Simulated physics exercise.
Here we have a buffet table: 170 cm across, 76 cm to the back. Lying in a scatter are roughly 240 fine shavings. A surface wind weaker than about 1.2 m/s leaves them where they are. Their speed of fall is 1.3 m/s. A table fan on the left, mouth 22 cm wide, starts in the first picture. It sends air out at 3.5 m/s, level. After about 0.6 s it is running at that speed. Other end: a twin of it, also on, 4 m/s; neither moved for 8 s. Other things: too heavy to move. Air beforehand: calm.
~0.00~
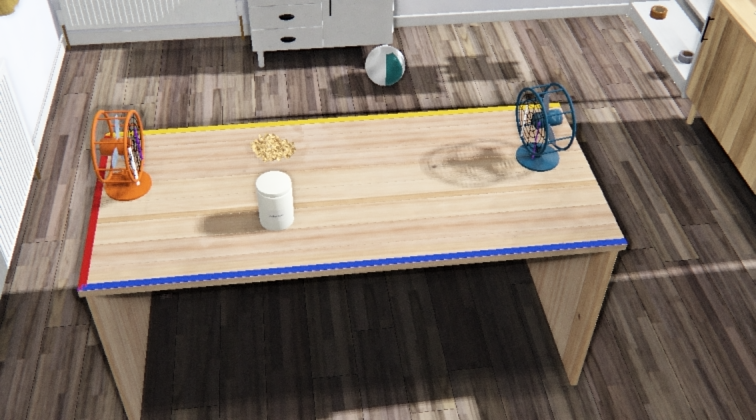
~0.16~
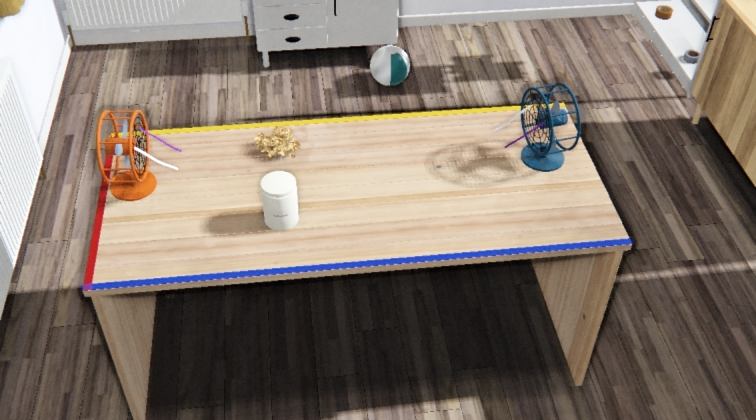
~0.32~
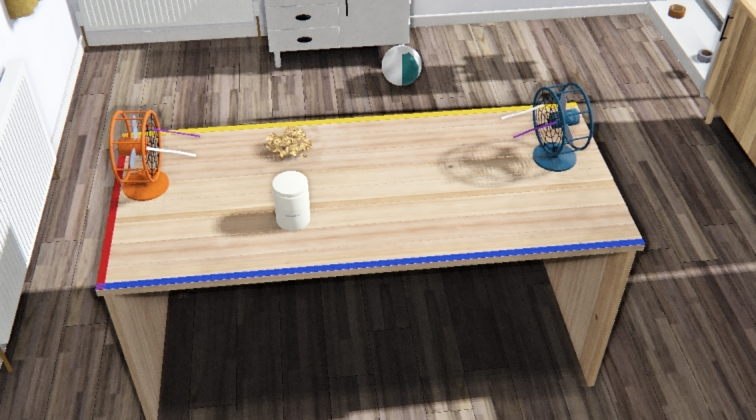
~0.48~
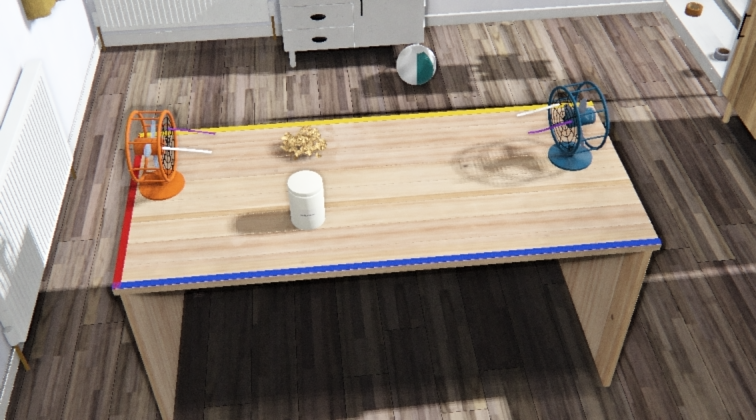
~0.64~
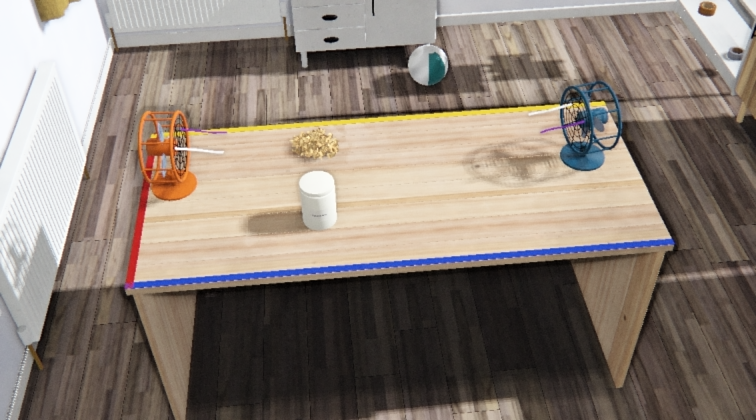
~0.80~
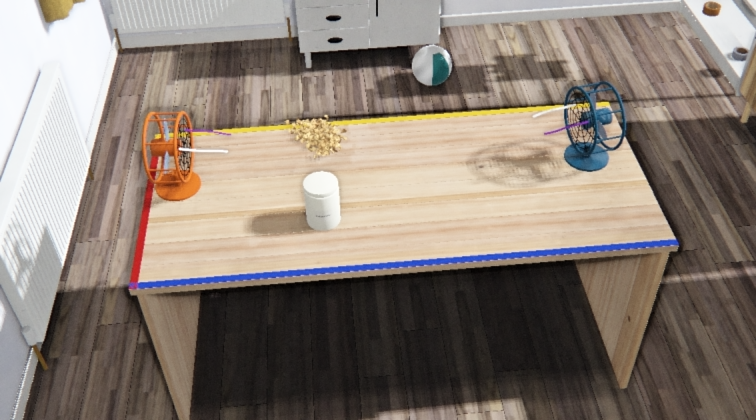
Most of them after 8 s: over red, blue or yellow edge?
Yellow edge.
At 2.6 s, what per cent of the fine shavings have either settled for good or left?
100 %.
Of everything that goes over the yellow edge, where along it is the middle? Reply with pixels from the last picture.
Median crossing point, approx. (326, 123).
After 1.6 s, 5 % are still on the top, 95 % are over the yellow edge, 0 % over the blue edge and 0 % over the red edge.
After 2.6 s, 4 % are still on the top, 96 % are over the yellow edge, 0 % over the blue edge and 0 % over the red edge.
After 4.4 s, 2 % are still on the top, 98 % are over the yellow edge, 0 % over the blue edge and 0 % over the red edge.
After 8.0 s, at the end, 98 % are over the yellow edge, 0 % over the blue edge and 0 % over the red edge.
